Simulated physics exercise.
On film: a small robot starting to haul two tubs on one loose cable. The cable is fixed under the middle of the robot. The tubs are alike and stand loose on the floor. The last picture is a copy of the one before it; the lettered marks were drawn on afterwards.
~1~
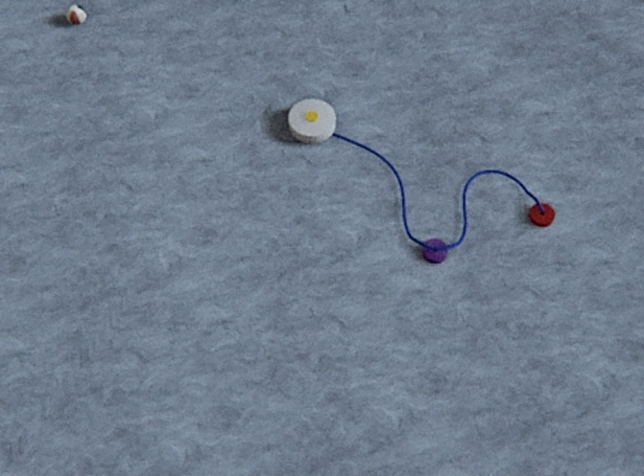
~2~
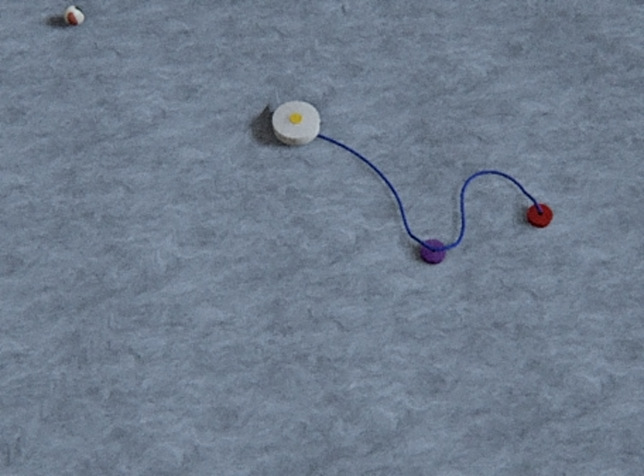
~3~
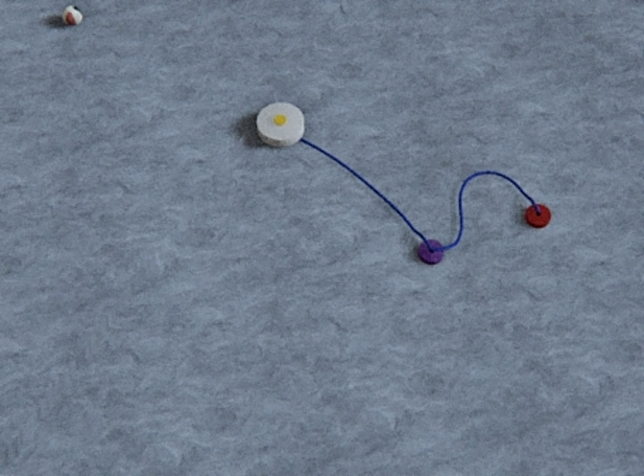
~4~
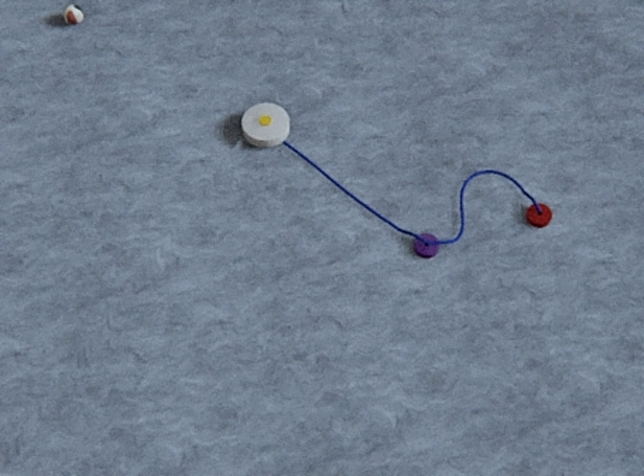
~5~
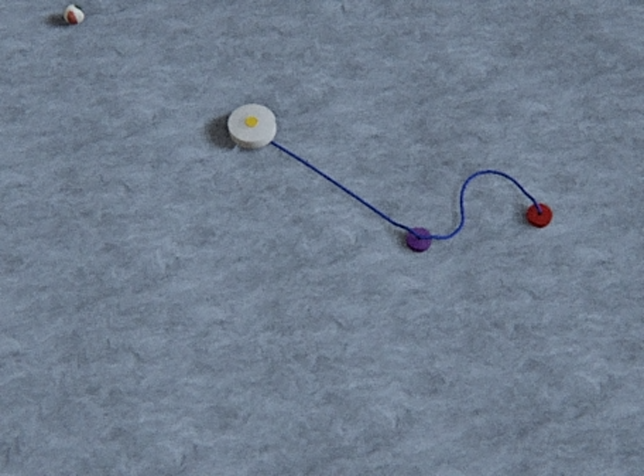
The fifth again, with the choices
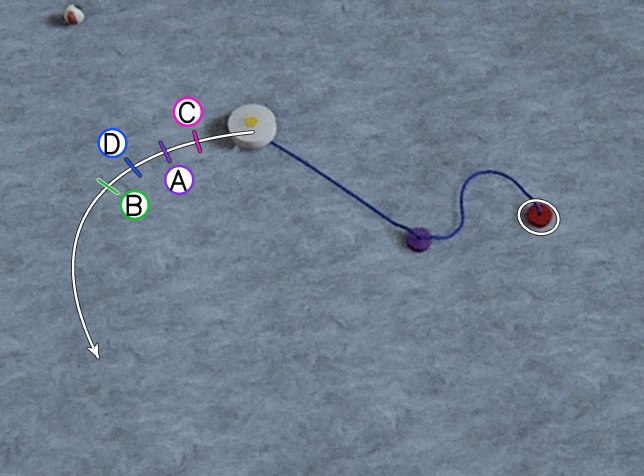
On a blue-grey floor, a white disc moves left, straightening a cord, then drags a purple disc.
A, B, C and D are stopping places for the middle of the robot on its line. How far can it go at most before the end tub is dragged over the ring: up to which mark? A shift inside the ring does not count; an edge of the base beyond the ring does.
At D, and not beyond.
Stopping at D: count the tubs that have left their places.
One.
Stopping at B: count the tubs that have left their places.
By then, two.
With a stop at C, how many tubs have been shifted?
By then, one.
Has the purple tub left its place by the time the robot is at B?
Yes.
On the copy, A at (165, 152); B at (108, 186); C at (197, 142); D at (133, 167); the ring at (539, 217); the route from (253, 132) via (97, 198) to (98, 358).
On D. First, robot (210, 133); red tub (540, 215); purple tub (393, 220).
Then, robot (166, 146); red tub (540, 215); purple tub (363, 204).
Finally, robot (131, 162); red tub (540, 215); purple tub (338, 194); the ringed tub at the far end is still in its ring.
By contrast, A is safe but short; B drags the last tub to (524, 213); C is safe but short.
